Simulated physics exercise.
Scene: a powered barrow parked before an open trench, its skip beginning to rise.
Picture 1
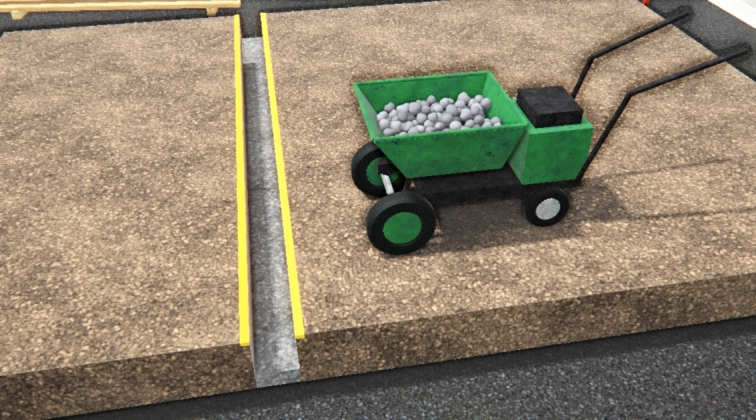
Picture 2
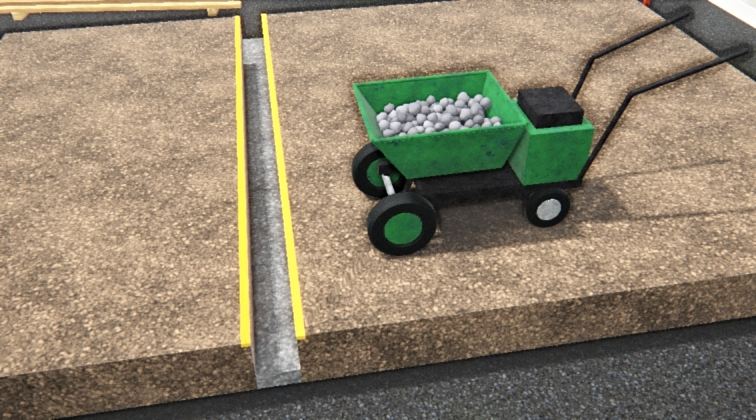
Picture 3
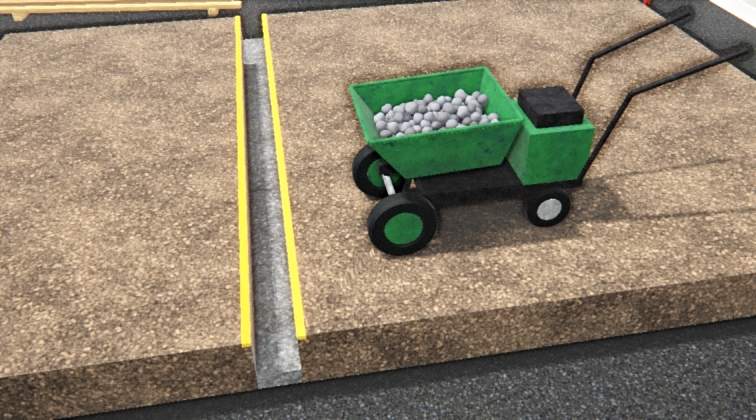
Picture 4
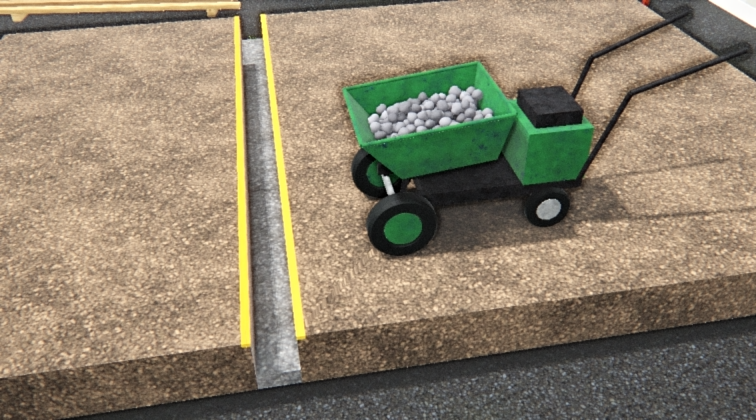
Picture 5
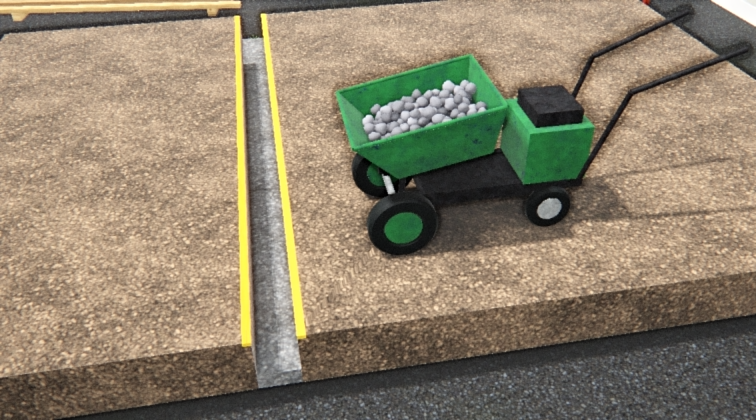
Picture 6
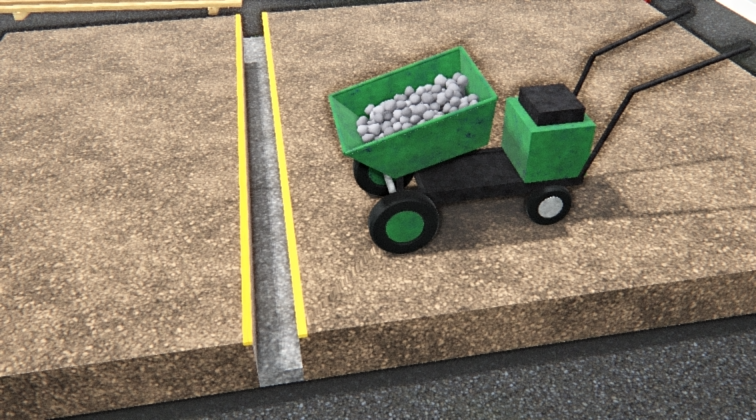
A green powered barrow stands beside a narrow trench as its skip of grey cobbles gradually tilts left.
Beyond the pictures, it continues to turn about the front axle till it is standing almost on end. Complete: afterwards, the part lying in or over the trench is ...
... the majority.
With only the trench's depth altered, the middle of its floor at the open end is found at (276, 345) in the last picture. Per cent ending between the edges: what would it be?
Something like 60 %.
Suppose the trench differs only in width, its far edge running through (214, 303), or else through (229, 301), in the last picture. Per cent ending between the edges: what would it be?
Roughly 100 percent first and 100 percent second.
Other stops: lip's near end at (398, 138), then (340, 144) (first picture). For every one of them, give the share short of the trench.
First position: Some 20 percent; second position: Some 0 percent.
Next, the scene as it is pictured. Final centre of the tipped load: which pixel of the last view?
(271, 252).
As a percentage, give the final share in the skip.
It comes to about 0 percent.
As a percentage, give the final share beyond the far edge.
I'd put it at around 5 percent.
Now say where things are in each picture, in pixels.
The first picture shows lip of the skip near (374, 140), level; top of the load near (434, 119), round cobbles; first edge of the trench near (295, 293); far edge near (244, 300), the trench under half as wide as the skip, and about as deep as wide.
The second picture shows lip of the skip near (373, 141), level; top of the load near (433, 119).
The third picture shows lip of the skip near (369, 143), tipped barely; top of the load near (445, 119).
The fourth picture shows lip of the skip near (362, 146), tipped a little; top of the load near (439, 116).
The fifth picture shows lip of the skip near (354, 149), tipped a little; top of the load near (457, 115).
The sixth picture shows lip of the skip near (346, 154), tipped clearly; top of the load near (449, 109); first edge of the trench near (298, 292); far edge near (246, 299).
Shortly afterwards, skip tipped steeply; the whole lot in the skip.
Next, skip tipped steeply; all but a few in the skip; only a few short of the trench; only a few in or heaped over the trench; only a few falling.
Some moments later, skip tipped right over; near a third in the skip; only a few short of the trench; near two thirds in or heaped over the trench; only a few beyond it.
In the end, skip tipped right over; only a few short of the trench; all but a few in or heaped over the trench; only a few beyond it.
